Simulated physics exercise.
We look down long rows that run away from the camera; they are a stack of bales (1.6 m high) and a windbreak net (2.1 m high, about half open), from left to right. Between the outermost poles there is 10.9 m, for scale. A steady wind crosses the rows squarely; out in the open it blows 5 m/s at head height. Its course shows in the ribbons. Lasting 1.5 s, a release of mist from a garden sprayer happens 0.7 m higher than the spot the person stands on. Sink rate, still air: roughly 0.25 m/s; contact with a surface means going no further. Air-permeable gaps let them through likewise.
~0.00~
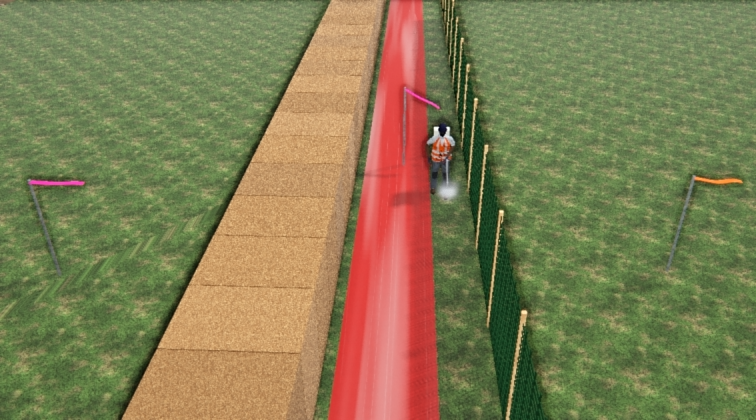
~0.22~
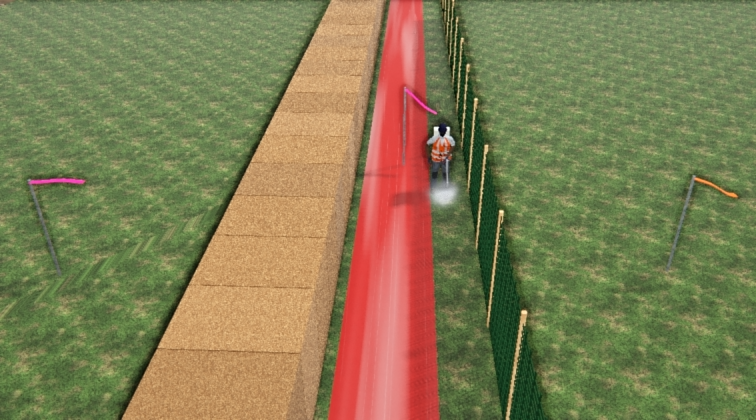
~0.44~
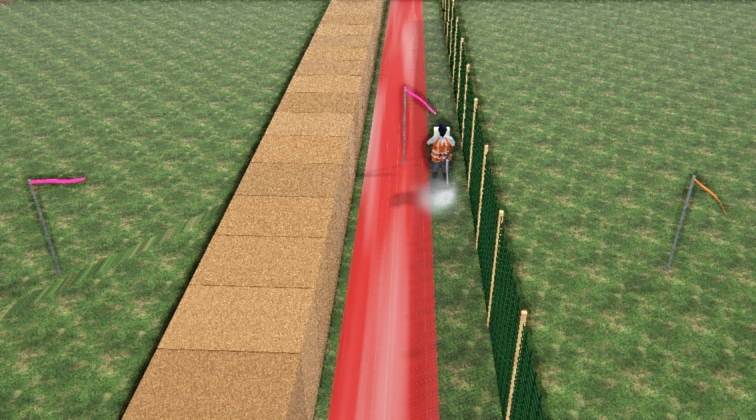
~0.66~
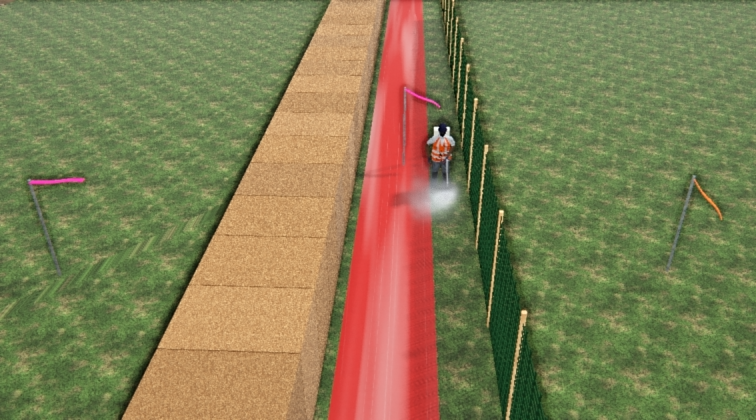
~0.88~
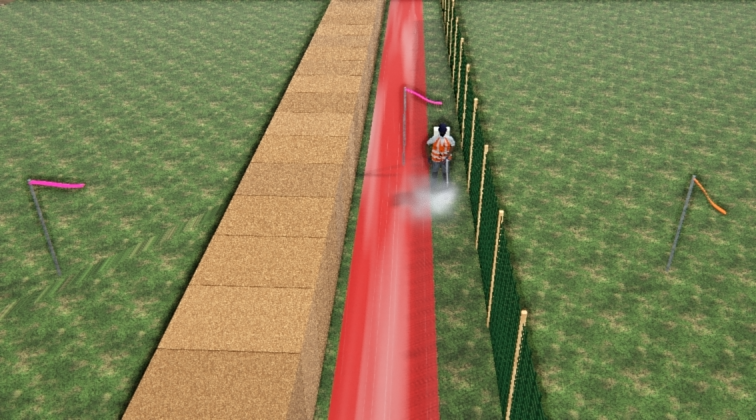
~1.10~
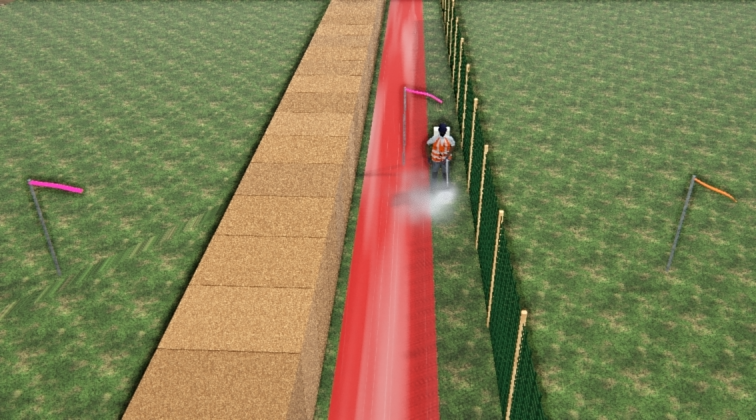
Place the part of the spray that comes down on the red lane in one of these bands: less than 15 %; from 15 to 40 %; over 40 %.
It is more than 40 %.
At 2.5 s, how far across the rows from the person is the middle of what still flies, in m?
Around 1.0 m.
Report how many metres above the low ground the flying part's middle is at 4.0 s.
About 0.8 m high.
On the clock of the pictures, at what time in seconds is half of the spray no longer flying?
4.0 s.
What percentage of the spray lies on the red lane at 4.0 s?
I'd put it at about 40 percent.
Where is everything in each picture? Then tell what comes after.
The first picture shows the left ribbon ends at (83, 183), leaning 90 degrees to the right, the spray in the air spans x = 440 to 455 around y = 190 and it comes from (447, 187).
The second picture shows the right ribbon ends at (736, 195), leaning 65 degrees to the right, the spray in the air spans x = 435 to 455 around y = 190 and the red one passes (392, 261).
The third picture shows the inner ribbon ends at (436, 114), leaning 55 degrees to the right, the spray in the air spans x = 425 to 450 around y = 195 and the top of the windbreak net crosses (481, 125).
The fourth picture shows the left ribbon ends at (83, 180), leaning 90 degrees to the right, the spray in the air spans x = 415 to 450 around y = 195 and the red one passes (396, 194).
The fifth picture shows the right ribbon ends at (726, 213), leaning 45 degrees to the right and the spray in the air spans x = 405 to 450 around y = 195.
The sixth picture shows the inner ribbon ends at (442, 102), leaning 70 degrees to the right, the spray in the air spans x = 400 to 450 around y = 195 and the top of the windbreak net crosses (481, 125).
After 2.5 s, 27 % is no longer flying here, and 21 % lies on the red lane; the middle of what still flies is 0.5 m above the low ground, near (400, 199).
After 4.0 s, 50 % is no longer flying here, and 42 % lies on the red lane; the middle of what still flies is 0.8 m above the low ground, near (381, 182).
After 8.0 s, 71 % is no longer flying here, and 55 % lies on the red lane; the middle of what still flies is 1.2 m above the low ground, near (450, 166).
After 20.0 s, 96 % is no longer flying here, and 60 % lies on the red lane.
After 45.0 s, 100 % is no longer flying here, and 61 % lies on the red lane.
